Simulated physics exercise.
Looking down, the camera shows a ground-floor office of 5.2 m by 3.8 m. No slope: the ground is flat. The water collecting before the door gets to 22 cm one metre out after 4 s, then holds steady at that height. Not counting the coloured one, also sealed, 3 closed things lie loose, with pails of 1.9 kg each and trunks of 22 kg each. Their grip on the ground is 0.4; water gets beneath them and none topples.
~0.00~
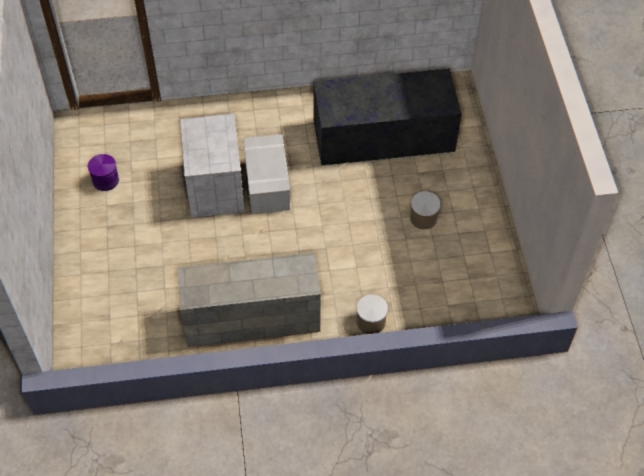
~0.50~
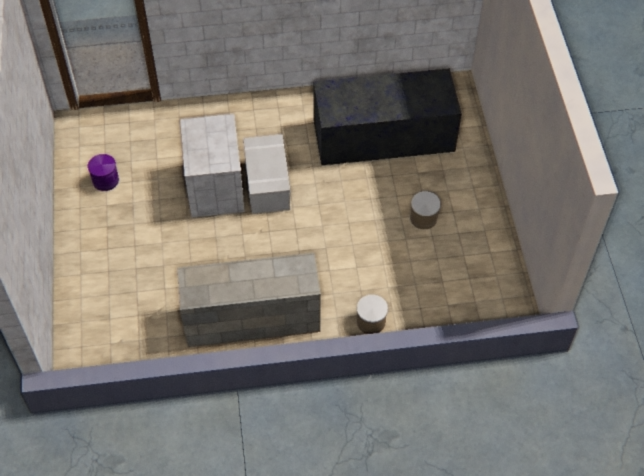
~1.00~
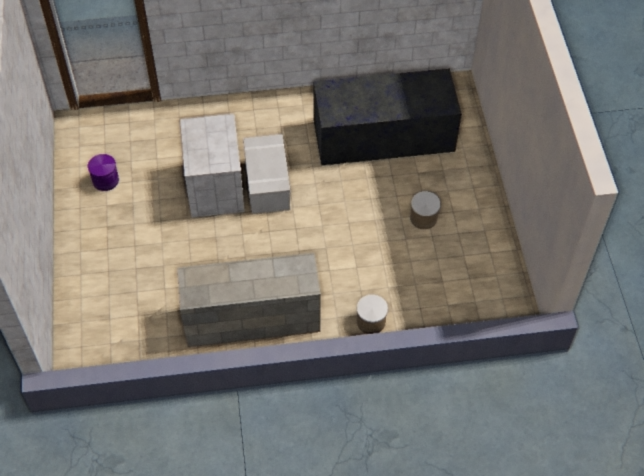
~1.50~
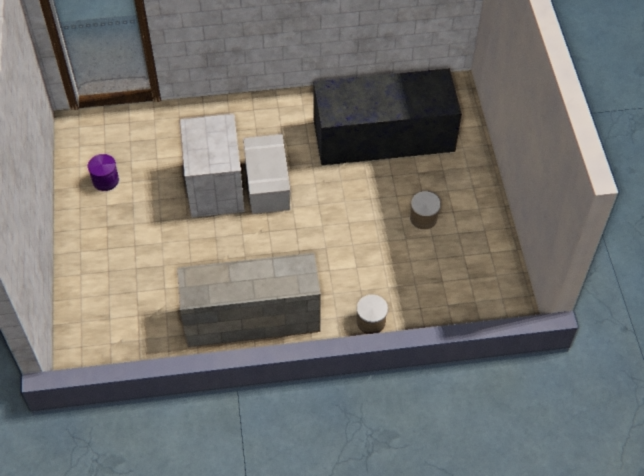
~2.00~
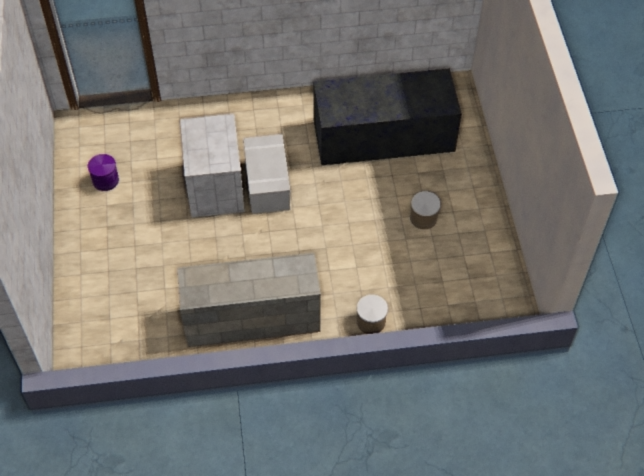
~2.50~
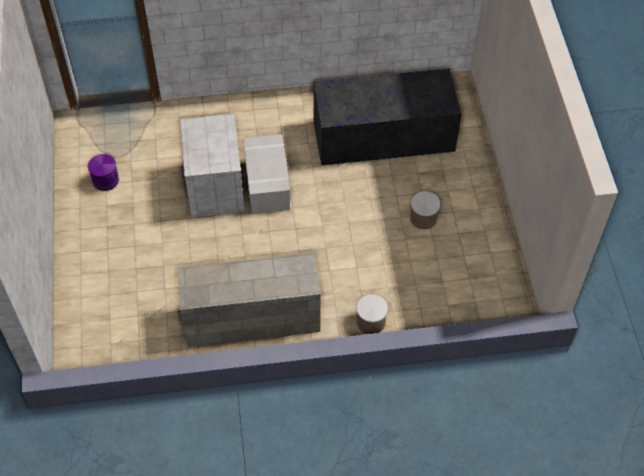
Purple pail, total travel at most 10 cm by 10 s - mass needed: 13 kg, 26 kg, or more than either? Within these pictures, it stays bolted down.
Only big one works.
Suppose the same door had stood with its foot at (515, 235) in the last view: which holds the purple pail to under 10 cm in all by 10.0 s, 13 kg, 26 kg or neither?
If so, even the lighter mass works.
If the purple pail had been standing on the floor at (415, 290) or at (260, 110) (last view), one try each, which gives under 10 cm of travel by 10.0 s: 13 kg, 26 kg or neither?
Respectively, the light option succeeds and the light option succeeds.
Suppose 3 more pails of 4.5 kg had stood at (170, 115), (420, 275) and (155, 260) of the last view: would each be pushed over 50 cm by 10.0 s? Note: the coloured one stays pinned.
Spot one stays inside, spot two stays inside, spot three crosses the limit.
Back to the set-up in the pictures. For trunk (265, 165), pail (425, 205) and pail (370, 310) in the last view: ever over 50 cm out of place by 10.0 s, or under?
Not exceeded, Not exceeded, Exceeded, in that order.
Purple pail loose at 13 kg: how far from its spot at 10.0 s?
About 60 cm.
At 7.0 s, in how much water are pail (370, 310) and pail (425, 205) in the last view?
About 0 and 0 cm.
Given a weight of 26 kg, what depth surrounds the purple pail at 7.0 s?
Close to 7 cm deep.
After 3.5 s the purple pail would be 0 cm from its start with 13 kg and 0 cm from its start with 26 kg; 4 cm of water round it then.
After 4.5 s the purple pail would be 0 cm from its start with 13 kg and 0 cm from its start with 26 kg; 6 cm of water round it then.
After 7.0 s the purple pail would be 41 cm from its start with 13 kg and 0 cm from its start with 26 kg; 7 cm of water round it then.
After 10.0 s the purple pail would be 66 cm from its start with 13 kg and 0 cm from its start with 26 kg; 8 cm of water round it then.
